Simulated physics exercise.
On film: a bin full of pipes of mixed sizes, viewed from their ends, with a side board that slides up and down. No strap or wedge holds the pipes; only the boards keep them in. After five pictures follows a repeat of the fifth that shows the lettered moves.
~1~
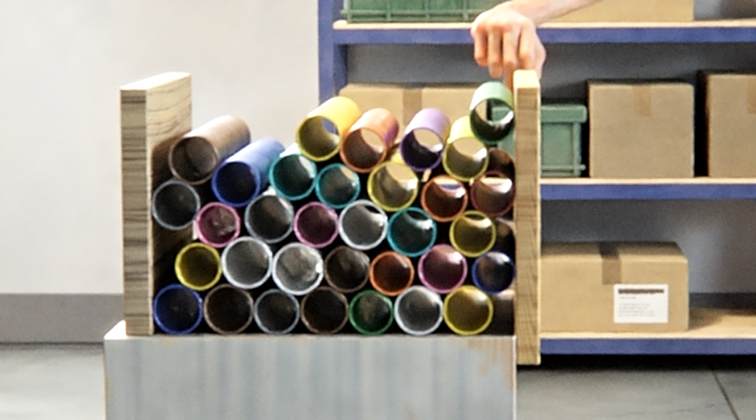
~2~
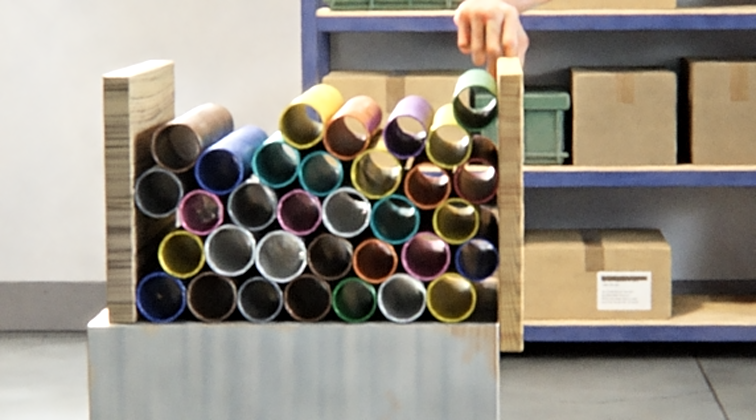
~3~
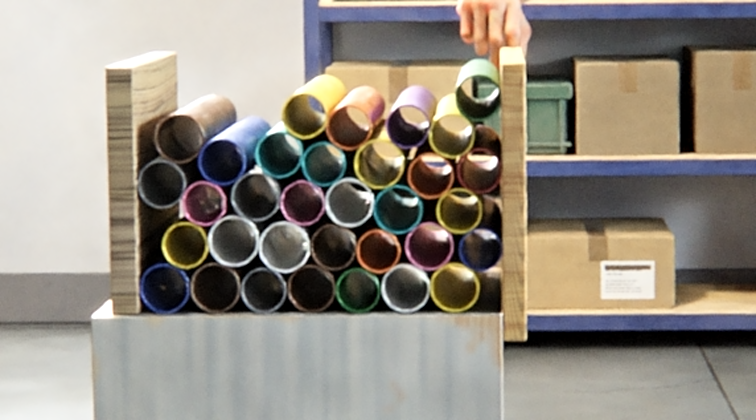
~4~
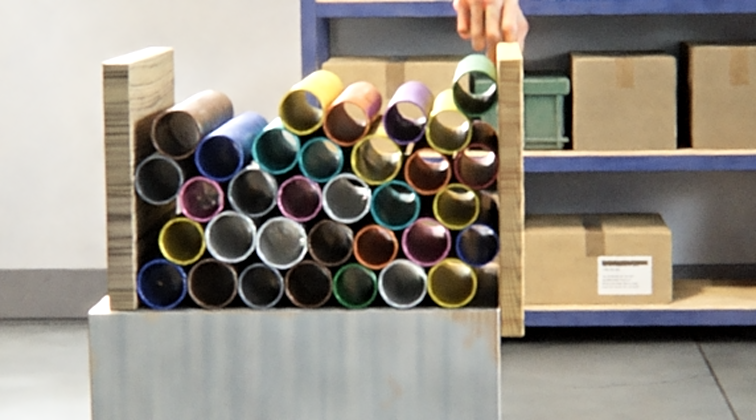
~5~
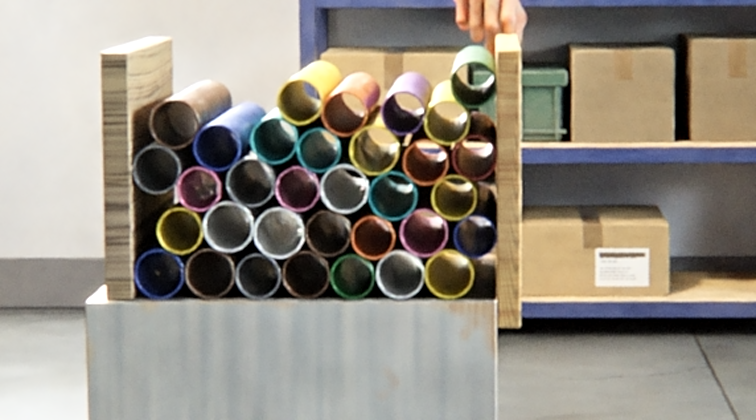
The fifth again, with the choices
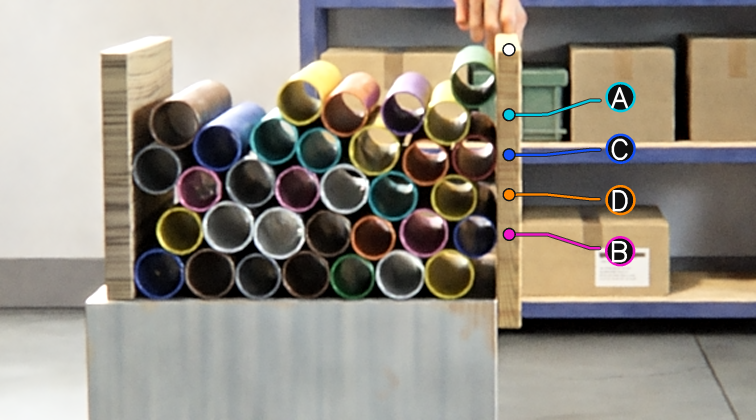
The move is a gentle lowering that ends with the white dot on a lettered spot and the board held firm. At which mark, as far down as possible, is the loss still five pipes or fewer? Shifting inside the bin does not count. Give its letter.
At most to B.
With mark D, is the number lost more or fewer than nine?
It loses fewer than nine.
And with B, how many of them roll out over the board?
At B the number is three.
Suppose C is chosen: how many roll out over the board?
With C, one.
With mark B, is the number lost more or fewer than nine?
Fewer than nine.
On the marked copy, A at (509, 115); B at (509, 234); C at (509, 155); D at (509, 194); the white dot at (509, 50).
With B. Early on, top of the board (497, 134).
Further on, top of the board (497, 230).
At the end, top of the board (497, 233), three out over the board.
As for the rest, A none out over the board; C one out over the board; D one out over the board.
